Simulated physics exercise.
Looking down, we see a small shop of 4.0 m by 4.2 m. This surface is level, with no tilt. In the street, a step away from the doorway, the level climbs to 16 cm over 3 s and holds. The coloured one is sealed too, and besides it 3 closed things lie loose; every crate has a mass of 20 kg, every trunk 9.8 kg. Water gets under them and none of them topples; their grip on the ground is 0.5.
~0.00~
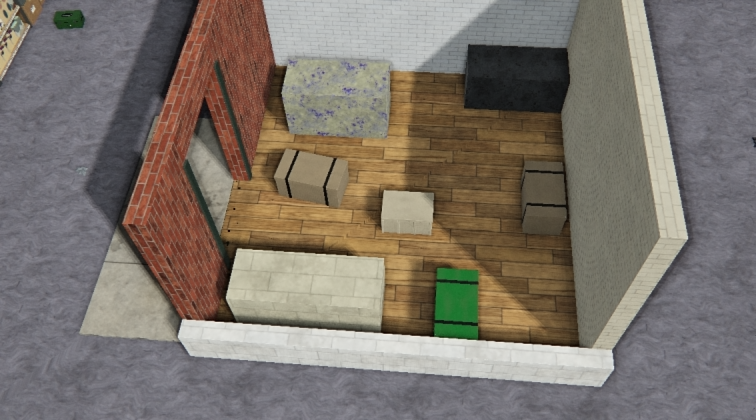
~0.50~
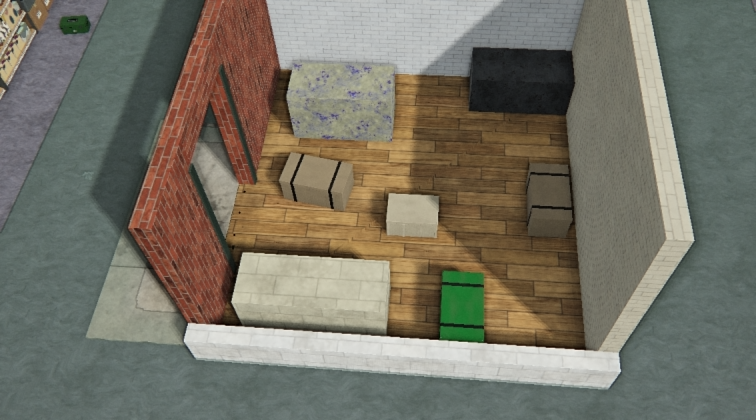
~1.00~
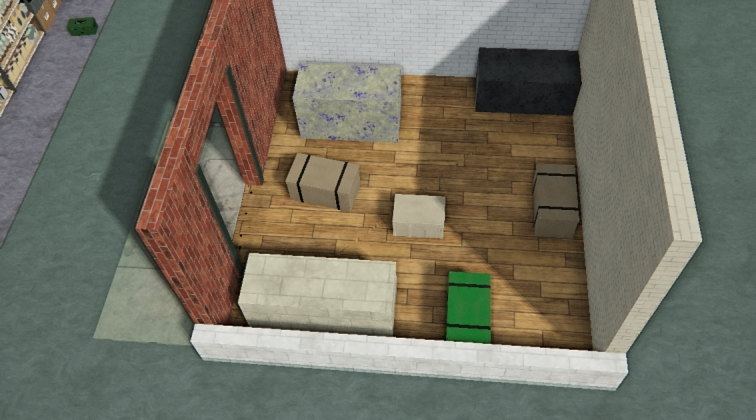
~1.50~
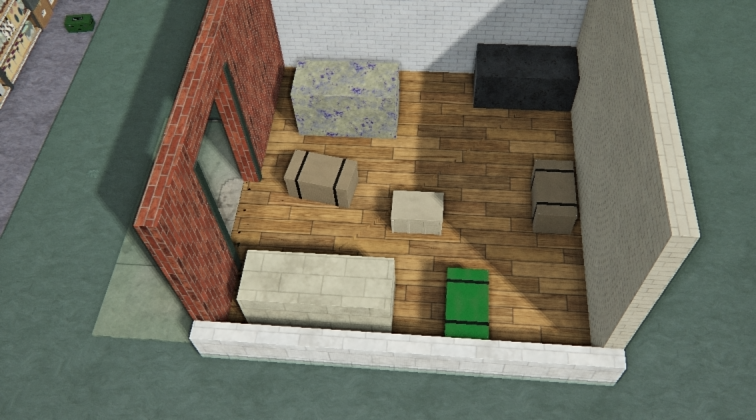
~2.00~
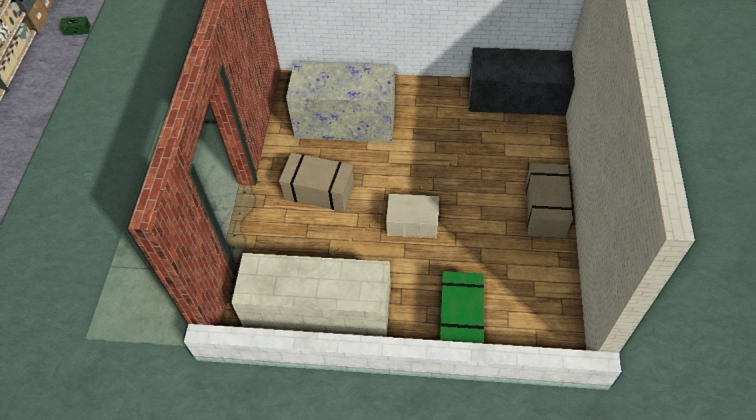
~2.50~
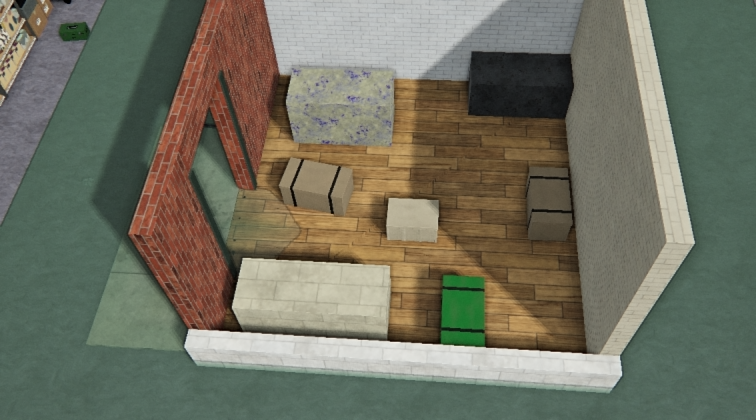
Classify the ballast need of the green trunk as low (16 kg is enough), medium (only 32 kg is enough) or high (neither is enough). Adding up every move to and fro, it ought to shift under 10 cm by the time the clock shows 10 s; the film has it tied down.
Medium.
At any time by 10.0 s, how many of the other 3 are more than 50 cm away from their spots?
I make that 2.
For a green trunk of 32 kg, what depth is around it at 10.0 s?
Something like 8 centimetres.
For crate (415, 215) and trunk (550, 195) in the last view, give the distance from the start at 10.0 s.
In turn: 0 cm, 60 cm.
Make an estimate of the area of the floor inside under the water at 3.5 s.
Near 2.5 m2 in all.
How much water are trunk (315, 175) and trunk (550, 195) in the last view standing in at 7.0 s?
Some 4 cm at the first, some 5 cm at the second.
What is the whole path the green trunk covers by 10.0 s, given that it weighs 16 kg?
I'd say roughly 100 centimetres in all.
After 3.5 s the green trunk would be 0 cm from its start with 16 kg and 0 cm from its start with 32 kg; 0 cm of water round it then.
After 4.5 s the green trunk would be 0 cm from its start with 16 kg and 0 cm from its start with 32 kg; 2 cm of water round it then.
After 7.0 s the green trunk would be 61 cm from its start with 16 kg and 0 cm from its start with 32 kg; 4 cm of water round it then.
After 10.0 s the green trunk would be 85 cm from its start with 16 kg and 0 cm from its start with 32 kg; 8 cm of water round it then.
